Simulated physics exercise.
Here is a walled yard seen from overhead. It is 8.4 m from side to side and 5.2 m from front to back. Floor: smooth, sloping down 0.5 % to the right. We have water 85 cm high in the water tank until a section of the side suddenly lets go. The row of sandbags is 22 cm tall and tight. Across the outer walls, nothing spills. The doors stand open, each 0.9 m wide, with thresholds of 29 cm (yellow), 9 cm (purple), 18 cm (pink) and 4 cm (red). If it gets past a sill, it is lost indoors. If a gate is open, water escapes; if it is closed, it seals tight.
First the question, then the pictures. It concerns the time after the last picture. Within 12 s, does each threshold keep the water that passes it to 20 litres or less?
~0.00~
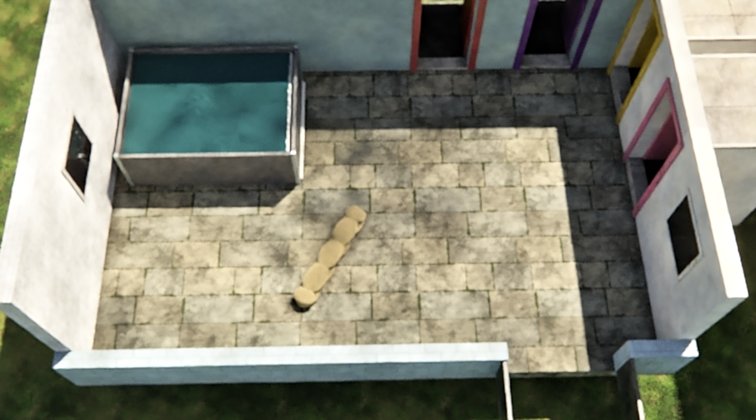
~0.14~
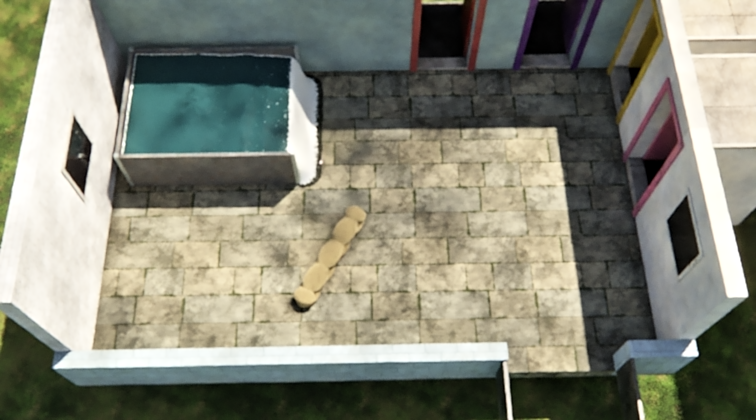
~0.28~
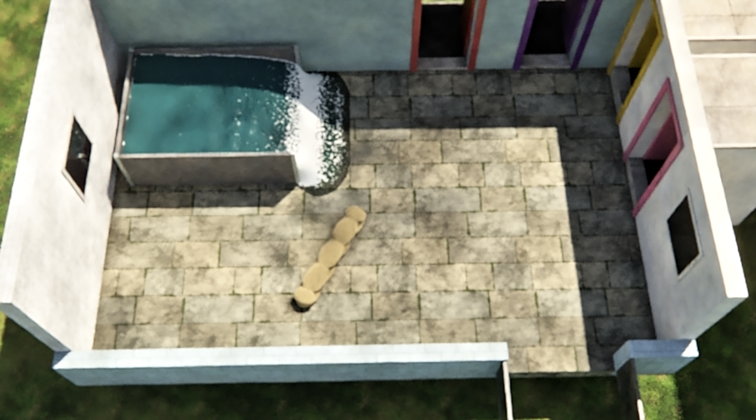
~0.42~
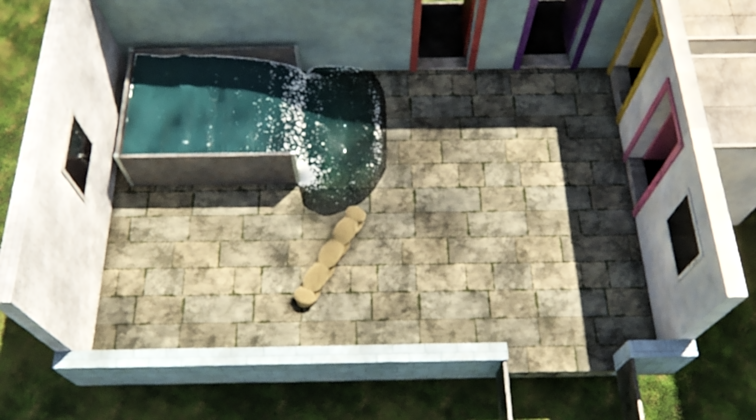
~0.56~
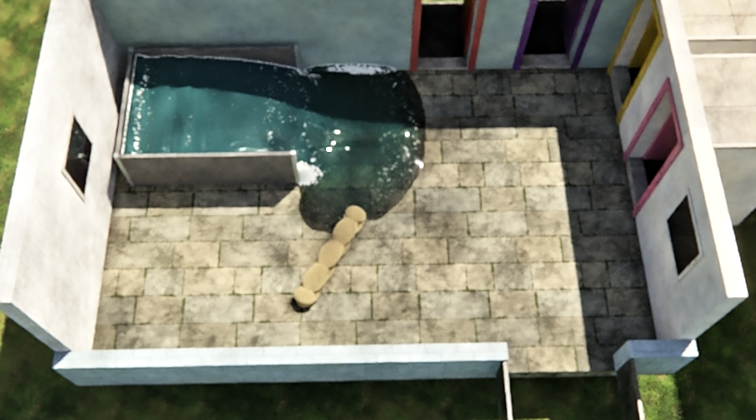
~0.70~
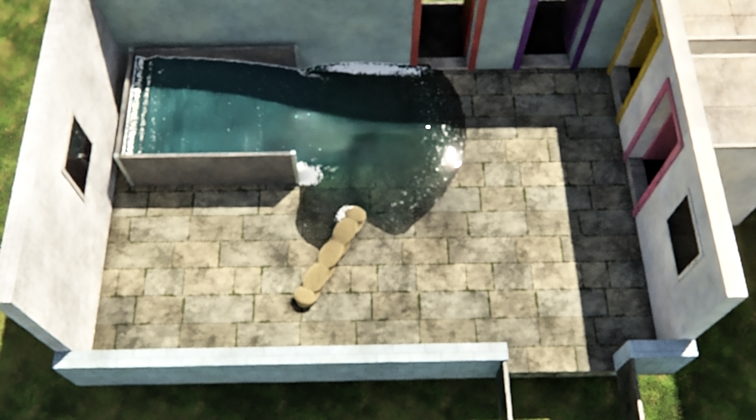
In the end at the yellow door the limit will be broken; at the purple door the limit will be broken; at the pink door the limit will be broken; at the red door the limit will be broken.
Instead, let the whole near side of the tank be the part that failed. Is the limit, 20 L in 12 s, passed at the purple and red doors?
Log - purple: Threshold topped, red: Threshold topped.
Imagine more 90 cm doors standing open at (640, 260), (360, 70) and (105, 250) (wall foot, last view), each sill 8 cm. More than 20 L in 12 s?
Result in order - more than that, more than that, not enough.
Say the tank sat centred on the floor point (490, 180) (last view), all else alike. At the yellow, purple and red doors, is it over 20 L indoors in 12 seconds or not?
With respect to that limit, yellow ends up outside it, purple ends up outside it, red ends up inside it.
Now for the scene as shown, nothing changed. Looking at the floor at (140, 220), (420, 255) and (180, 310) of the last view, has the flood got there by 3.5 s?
Untouched, soaked, untouched.
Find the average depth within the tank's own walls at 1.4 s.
The mean depth is around 48 cm.
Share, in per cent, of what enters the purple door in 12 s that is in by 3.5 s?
Share by then: ~ 10 %.
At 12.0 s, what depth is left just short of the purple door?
It comes to near 9.0 cm.
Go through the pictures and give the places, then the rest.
The first picture shows still water, 85 cm deep, in the water tank at (210, 103).
In the second picture, water pours out at (296, 118) and has run 1.1 m, to (305, 78); typically 11 cm deep outside, 85 cm at the water tank's back.
In the third picture, the front is at (326, 72), 1.3 m from the gap at (297, 121); 1.6 m2 of floor is under water; 85 cm left at the back of the water tank.
In the fourth picture, water pours out at (297, 122) and has run 1.7 m, to (367, 72); typically 13 cm deep outside, 85 cm at the water tank's back.
In the fifth picture, the front is at (401, 71), 2.1 m from the gap at (297, 122); 5.3 m2 of floor is under water; 81 cm left at the back of the water tank.
In the sixth picture, the front is at (458, 114), 2.8 m from the gap at (297, 123); 7.3 m2 of floor is under water; 71 cm left at the back of the water tank.
After 1.4 s water covers 45 % of the floor and is deepest (37 cm) near (304, 149); yellow door 9 cm at the sill, 0 L in, purple door 8 cm at the sill, 0 L in, pink door not reached, red door 13 cm at the sill, 6 L in.
After 2.2 s water covers 60 % of the floor and is deepest (50 cm) near (601, 74); yellow door 49 cm at the sill, 30 L in, purple door 13 cm at the sill, 0 L in, pink door 31 cm at the sill, 12 L in, red door 15 cm at the sill, 40 L in.
After 3.5 s water covers 65 % of the floor and is deepest (40 cm) near (647, 342); yellow door 39 cm at the sill, 143 L in, purple door 18 cm at the sill, 20 L in, pink door 32 cm at the sill, 93 L in, red door 10 cm at the sill, 90 L in.
After 7.0 s water covers 75 % of the floor and is deepest (18 cm) near (649, 353); yellow door 14 cm at the sill, 162 L in, purple door 14 cm at the sill, 162 L in, pink door 12 cm at the sill, 141 L in, red door 5 cm at the sill, 118 L in.
After 12.0 s water covers 95 % of the floor and is deepest (10 cm) near (444, 357); yellow door 9 cm at the sill, 162 L in, purple door 9 cm at the sill, 175 L in, pink door 8 cm at the sill, 141 L in, red door 8 cm at the sill, 153 L in.
